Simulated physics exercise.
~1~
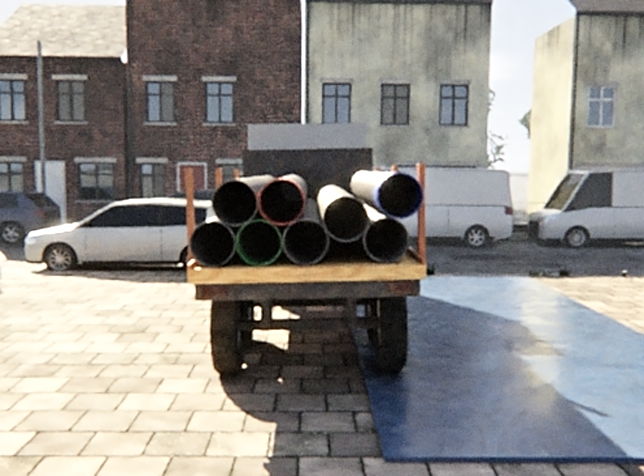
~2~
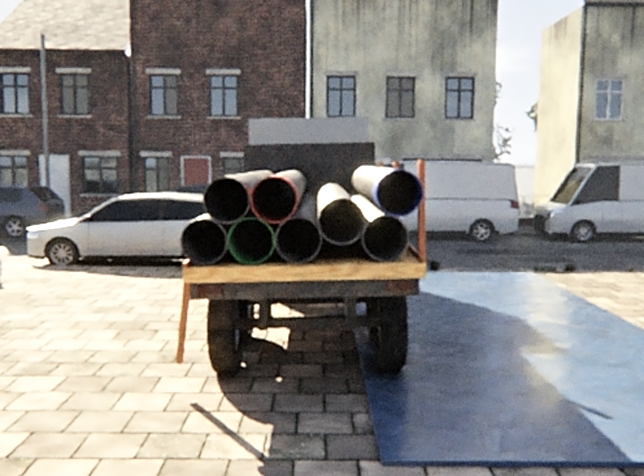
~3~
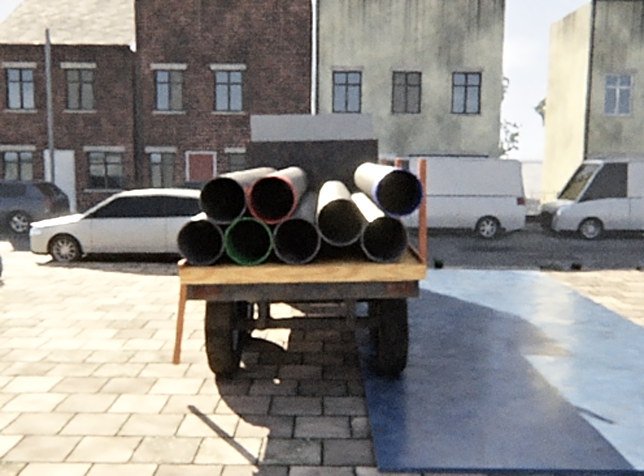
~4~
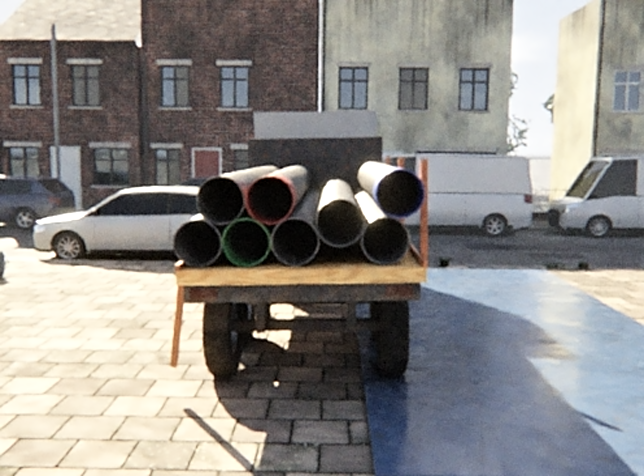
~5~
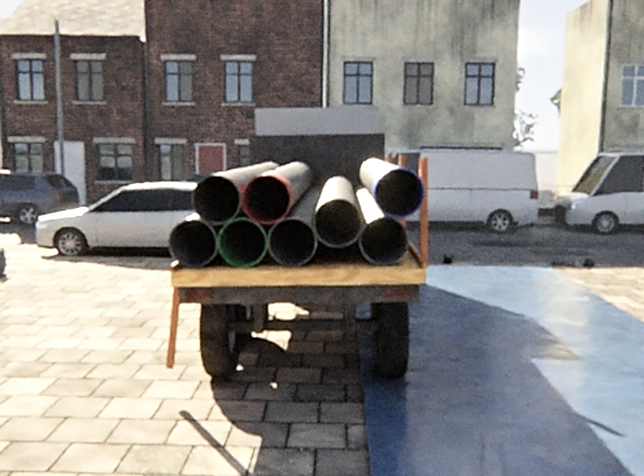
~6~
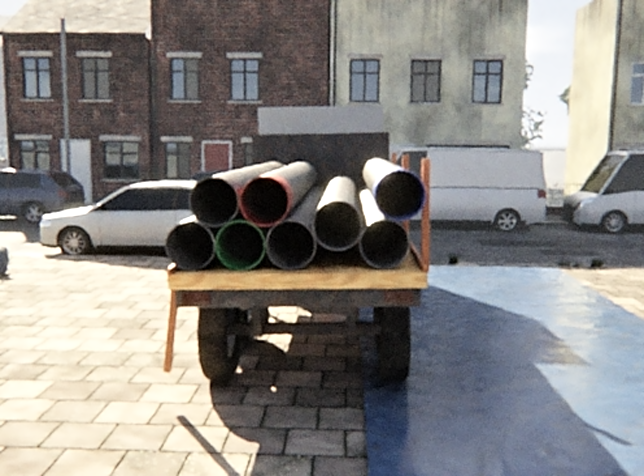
On a paved yard across from brick houses and parked vehicles, the left-hand posts on a flatbed lorry stacked with dark pipes swung down, and the load shifted slightly left, but every pipe stayed aboard, the blue-rimmed one still on top at the right.
